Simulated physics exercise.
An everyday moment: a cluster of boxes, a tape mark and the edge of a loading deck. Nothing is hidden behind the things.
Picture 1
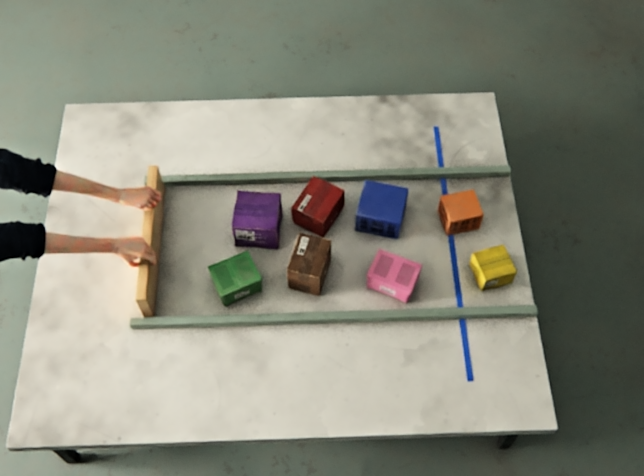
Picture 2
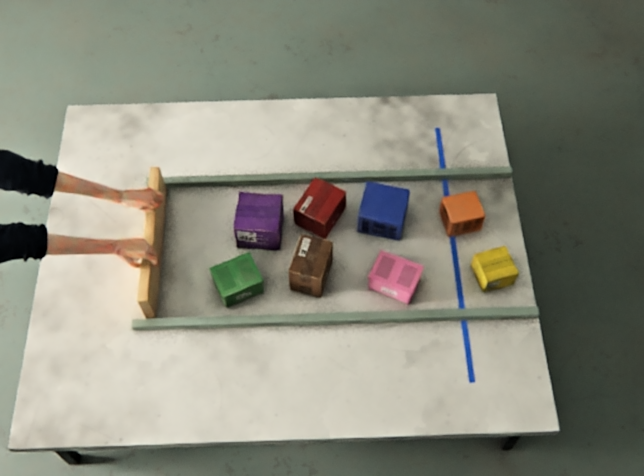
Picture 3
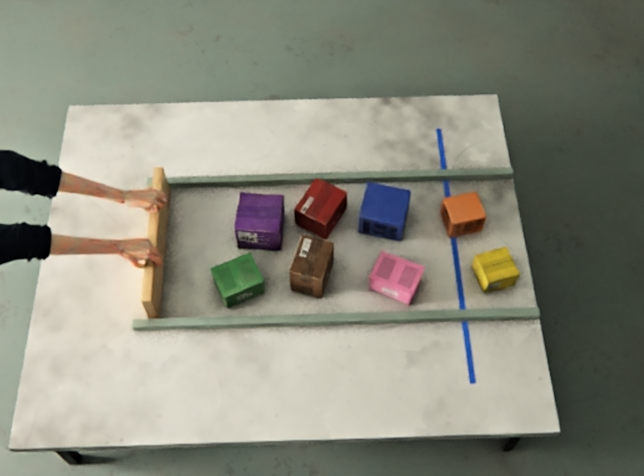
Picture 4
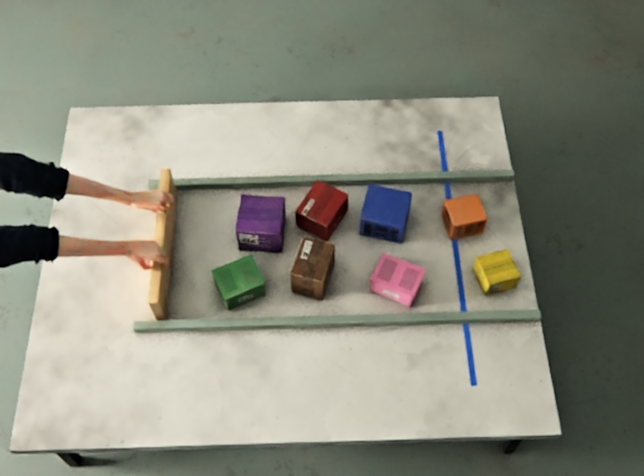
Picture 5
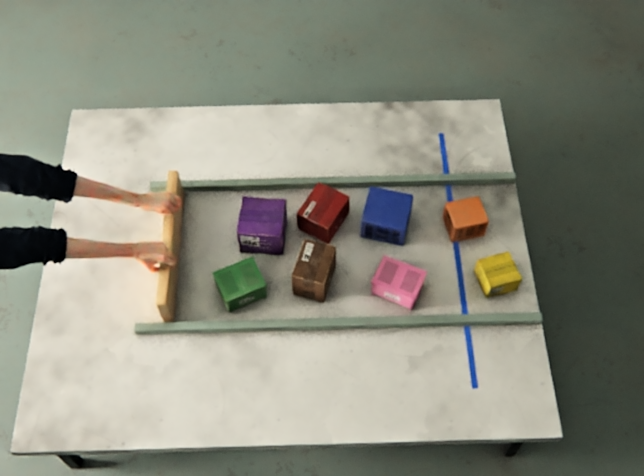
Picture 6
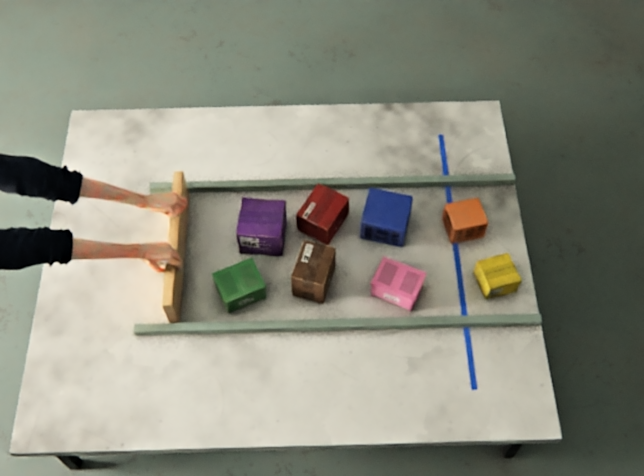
Two hands slid a wooden plank slowly a short way to the right between two rails on a table, while the eight colourful boxes in front of it stayed practically still around the blue tape.
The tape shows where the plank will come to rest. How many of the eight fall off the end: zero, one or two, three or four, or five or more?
The number that fall off is three or four.
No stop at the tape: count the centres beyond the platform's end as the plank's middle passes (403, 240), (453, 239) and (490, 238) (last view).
It would be 1, 4 and 6.
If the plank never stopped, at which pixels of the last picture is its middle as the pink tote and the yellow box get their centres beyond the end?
About (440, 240), and (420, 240) for the other.
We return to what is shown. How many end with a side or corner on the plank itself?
2 of them.
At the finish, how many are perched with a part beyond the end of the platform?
2 of them.
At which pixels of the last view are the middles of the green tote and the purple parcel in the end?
The green tote at (485, 291), the purple parcel at (477, 220).
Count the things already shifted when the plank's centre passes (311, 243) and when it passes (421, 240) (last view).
6 and 8.
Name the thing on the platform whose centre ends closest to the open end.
That is the red parcel.
Soon after, none off yet; yellow box at rest near (497, 276); orange crate at rest near (465, 221); pink tote at rest near (398, 284).
Then, none off yet; yellow box at rest near (497, 276); orange crate moved a little near (476, 222); pink tote moved about its own width near (435, 286).
Further on, one off so far; yellow box moved about its own width near (520, 268); orange crate falling near (545, 238); pink tote moved well along near (497, 287).
At rest, the number that fall off is three or four; fallen, blue crate, pink tote, orange crate and yellow box.
